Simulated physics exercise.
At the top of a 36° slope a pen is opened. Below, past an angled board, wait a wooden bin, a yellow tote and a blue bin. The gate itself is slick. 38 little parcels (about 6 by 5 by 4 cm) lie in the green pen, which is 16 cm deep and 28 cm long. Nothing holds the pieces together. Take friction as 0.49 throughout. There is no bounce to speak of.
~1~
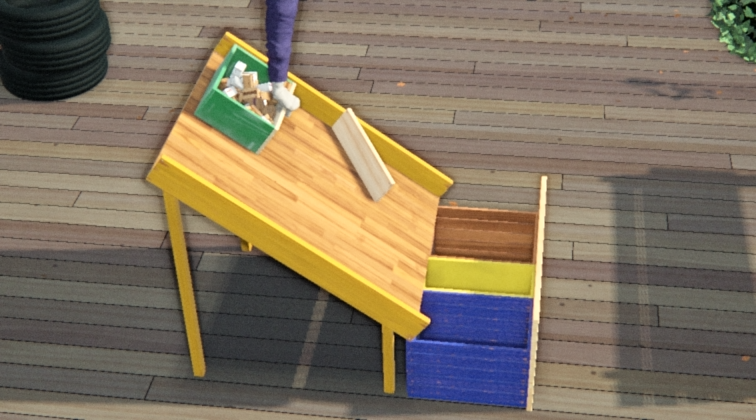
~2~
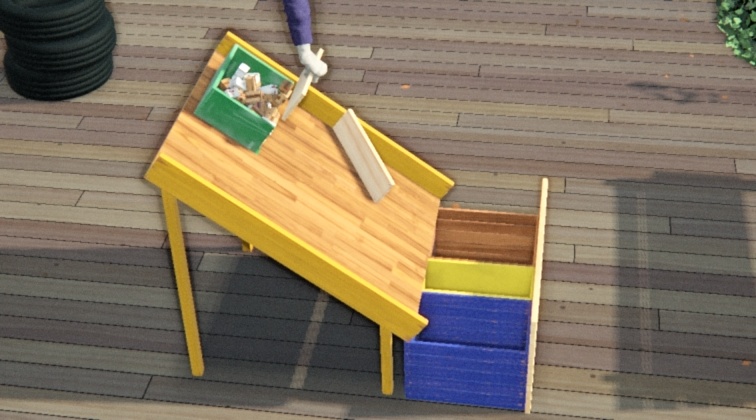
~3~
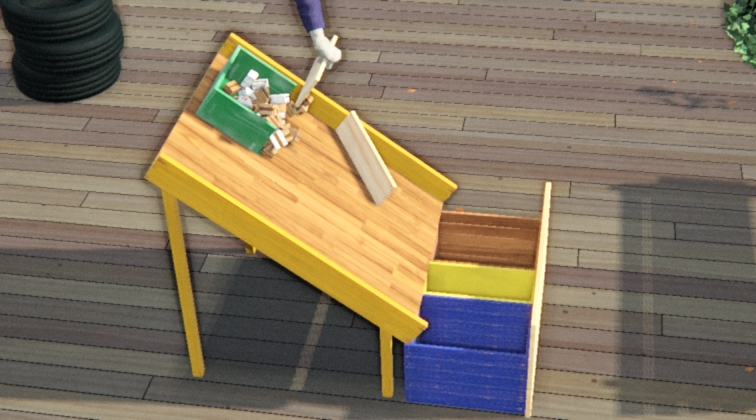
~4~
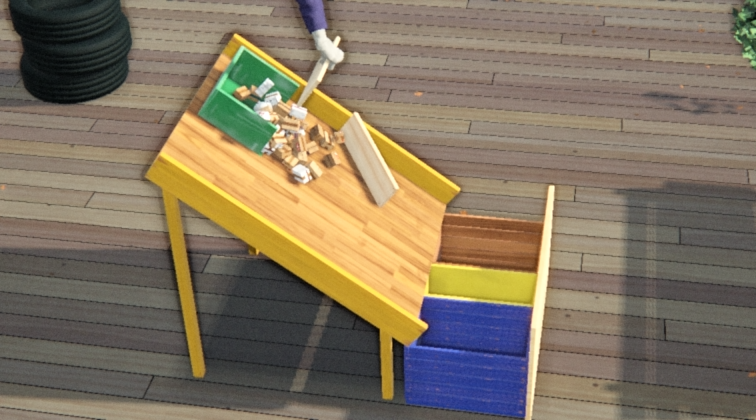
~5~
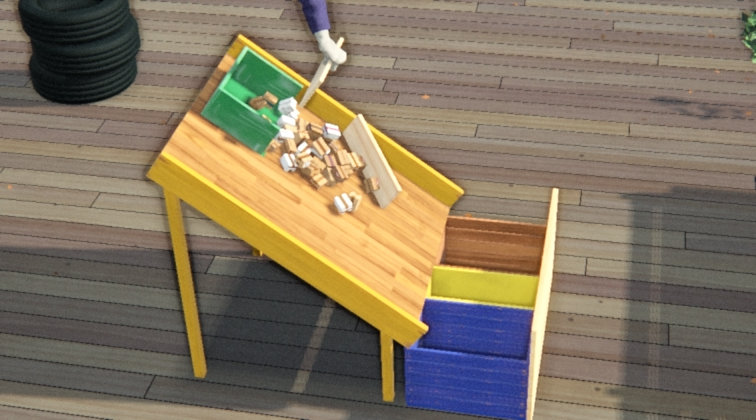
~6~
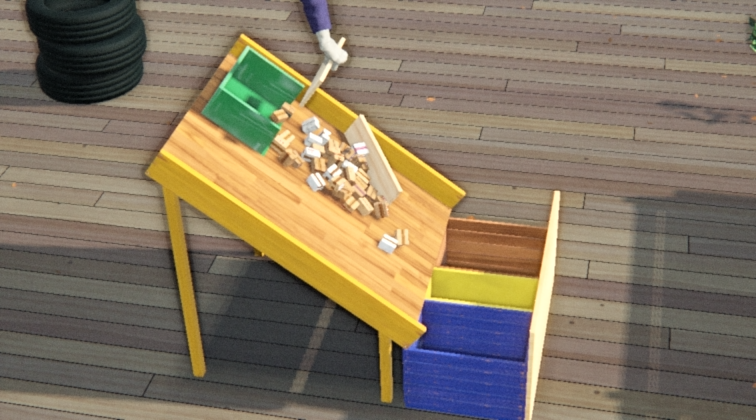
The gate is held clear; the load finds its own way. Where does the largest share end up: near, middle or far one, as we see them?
The centre one, the yellow tote, gets the most.
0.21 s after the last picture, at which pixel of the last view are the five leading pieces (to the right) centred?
Near (441, 277).
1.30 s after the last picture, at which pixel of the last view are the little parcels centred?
Around (476, 326).
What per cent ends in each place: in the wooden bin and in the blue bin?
About 5 and 10 per cent.
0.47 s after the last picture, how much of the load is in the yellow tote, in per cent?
About 20 per cent.
Then, 0.21 s after the last picture, 2 in the yellow tote, 35 on the slope and 1 in the air.
Then, 0.47 s after the last picture, 8 in the yellow tote, 1 in the blue bin, 27 on the slope and 2 in the air.
Then, 0.83 s after the last picture, 1 in the wooden bin, 10 in the yellow tote, 2 in the blue bin, 20 on the slope and 5 in the air.
Outcome (1.30 s after the last picture), 2 in the wooden bin, 21 in the yellow tote, 3 in the blue bin and 12 on the slope.
